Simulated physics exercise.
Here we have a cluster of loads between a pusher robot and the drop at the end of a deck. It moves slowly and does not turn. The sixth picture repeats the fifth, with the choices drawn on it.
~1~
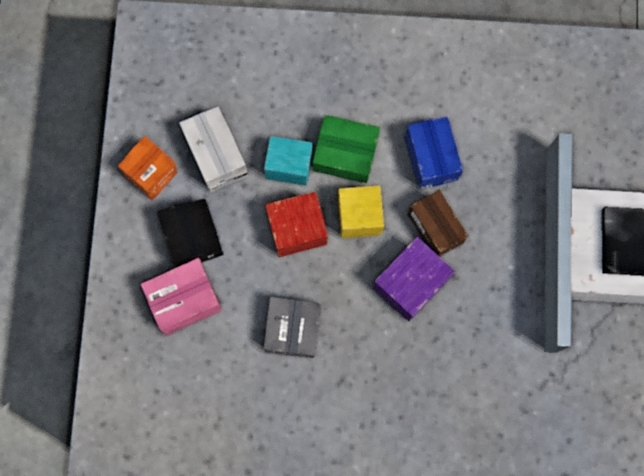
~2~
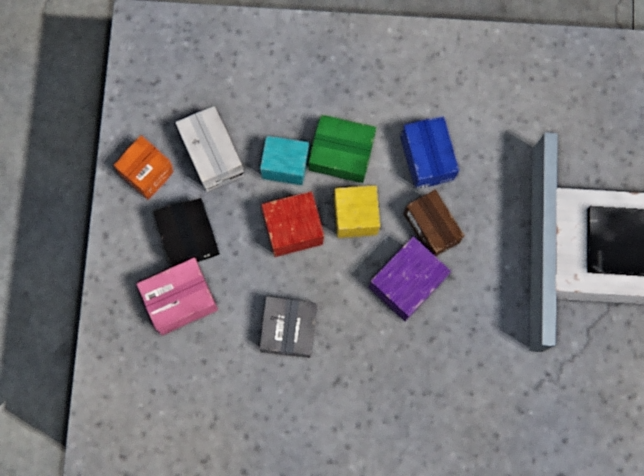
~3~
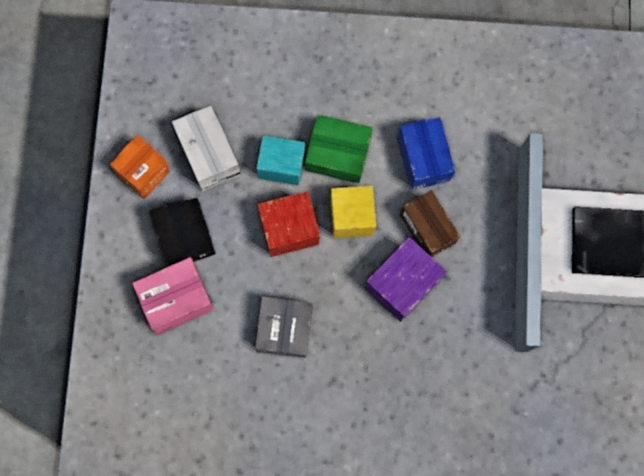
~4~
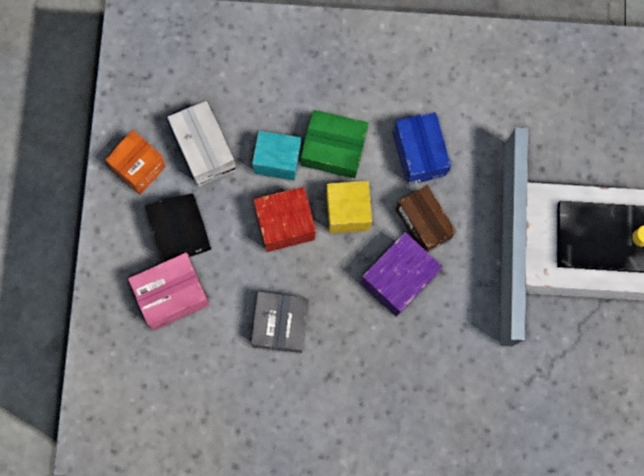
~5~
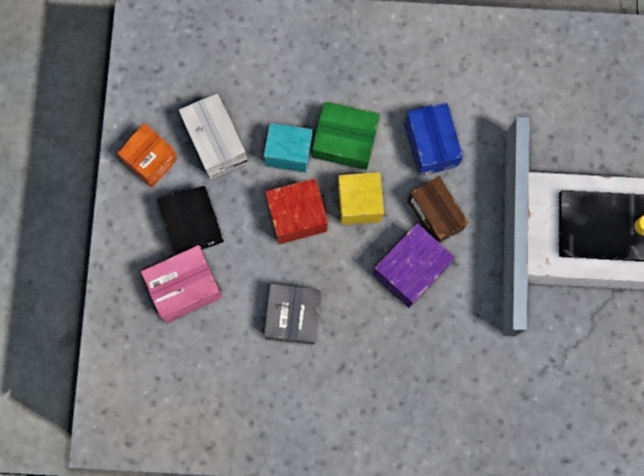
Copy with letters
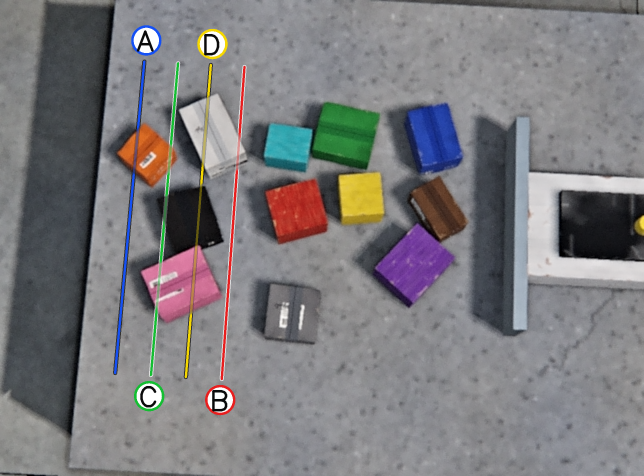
On a speckled grey deck, a flat-fronted pusher machine on the right creeps left toward a scattered cluster of eleven coloured boxes, narrowing the gap without touching them, while the view shifts slightly and the boxes keep their arrangement.
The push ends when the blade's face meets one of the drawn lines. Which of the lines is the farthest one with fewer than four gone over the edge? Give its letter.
Stop at B.
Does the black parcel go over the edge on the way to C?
Yes.
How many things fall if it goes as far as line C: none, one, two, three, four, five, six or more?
By then, six or more.
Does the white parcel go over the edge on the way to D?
Yes.
On the marked copy, A at (130, 212); B at (233, 218); C at (165, 214); D at (199, 216).
Following B. Soon after the start, robot (497, 220); blue box (390, 133); green box (341, 136).
Later, robot (394, 214); orange parcel (105, 162); white parcel (149, 133).
In the end, robot (315, 210); white parcel over the edge; orange parcel over the edge; three fallen.
As for the rest, A drops eight; C drops seven; D drops four.
